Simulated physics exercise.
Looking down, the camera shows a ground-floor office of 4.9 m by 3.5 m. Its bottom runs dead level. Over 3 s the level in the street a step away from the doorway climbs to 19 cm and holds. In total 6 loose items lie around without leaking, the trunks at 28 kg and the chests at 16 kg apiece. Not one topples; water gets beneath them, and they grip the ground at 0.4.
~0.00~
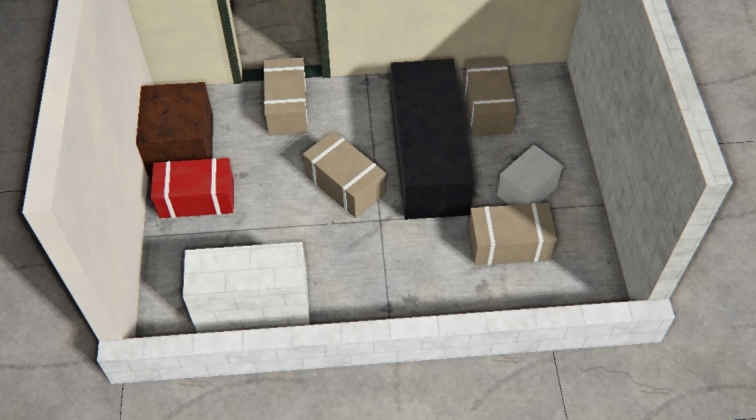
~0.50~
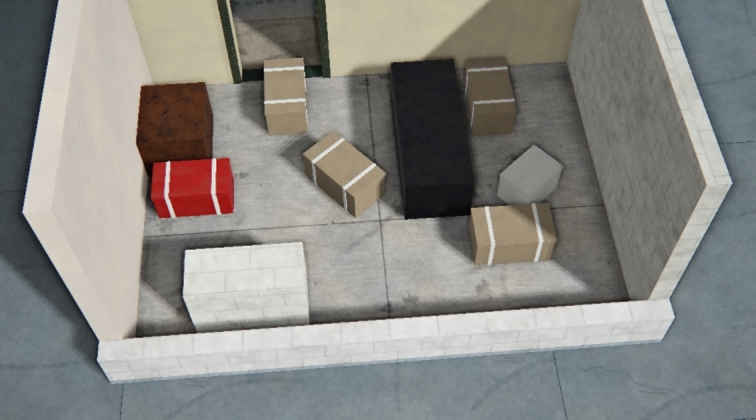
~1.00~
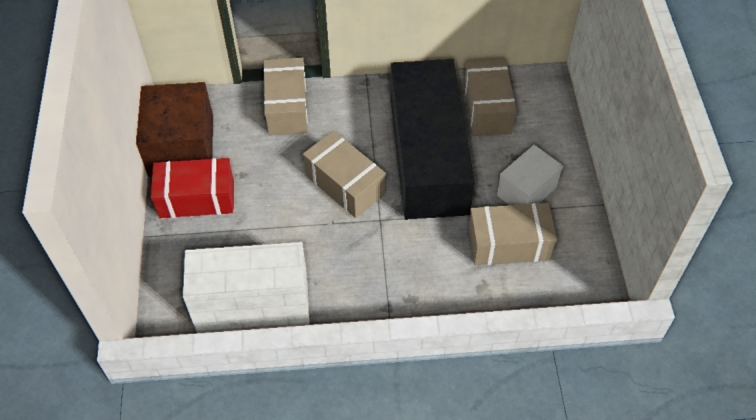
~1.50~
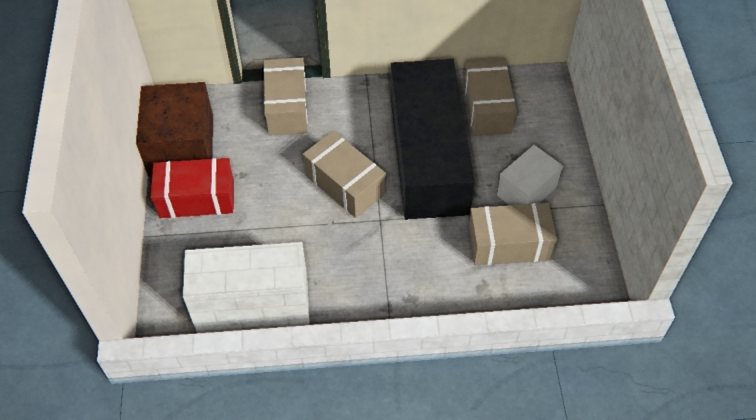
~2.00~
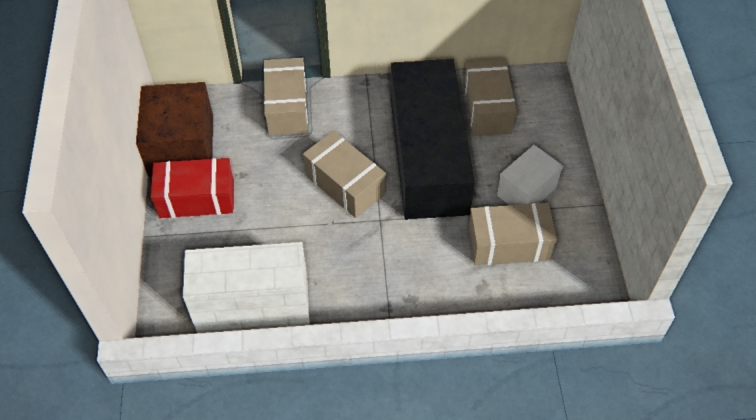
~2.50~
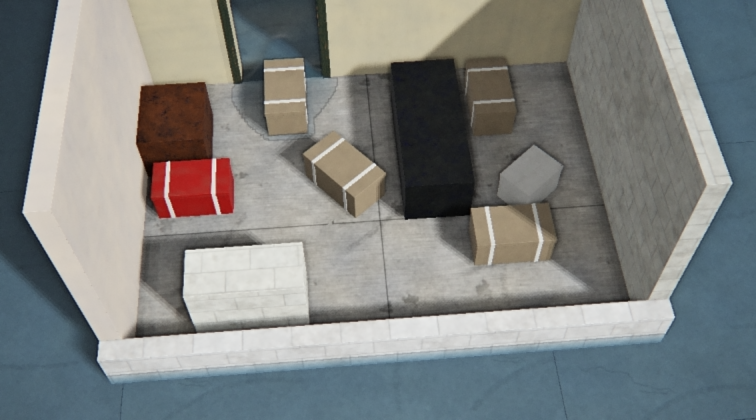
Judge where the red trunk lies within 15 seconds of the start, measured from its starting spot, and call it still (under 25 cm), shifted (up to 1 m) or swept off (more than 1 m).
It is shifted.
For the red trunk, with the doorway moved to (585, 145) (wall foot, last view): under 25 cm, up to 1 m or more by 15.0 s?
You'd see the red trunk hardly budge.
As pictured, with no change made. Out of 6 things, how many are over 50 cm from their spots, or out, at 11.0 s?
I make it 3 by then.
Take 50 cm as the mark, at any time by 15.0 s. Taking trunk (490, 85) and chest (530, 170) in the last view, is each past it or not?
Below, below.
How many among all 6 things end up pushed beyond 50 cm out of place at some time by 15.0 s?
Answer: 3.
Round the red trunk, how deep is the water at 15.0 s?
The depth there is around 11 cm.
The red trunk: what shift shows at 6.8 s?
I'd guess some 50 cm by then.
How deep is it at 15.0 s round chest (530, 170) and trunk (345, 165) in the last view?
Some 8 cm at the first, some 10 cm at the second.
After 3.5 s the red trunk is near (191, 177), 0.0 m from its start, aground; 0 afloat.
After 6.8 s the red trunk is near (177, 220), 0.5 m from its start, aground; 1 afloat.
After 11.0 s the red trunk is near (157, 246), 0.9 m from its start, afloat; 3 afloat.
After 15.0 s the red trunk is near (241, 197), 0.6 m from its start, afloat; 6 afloat.
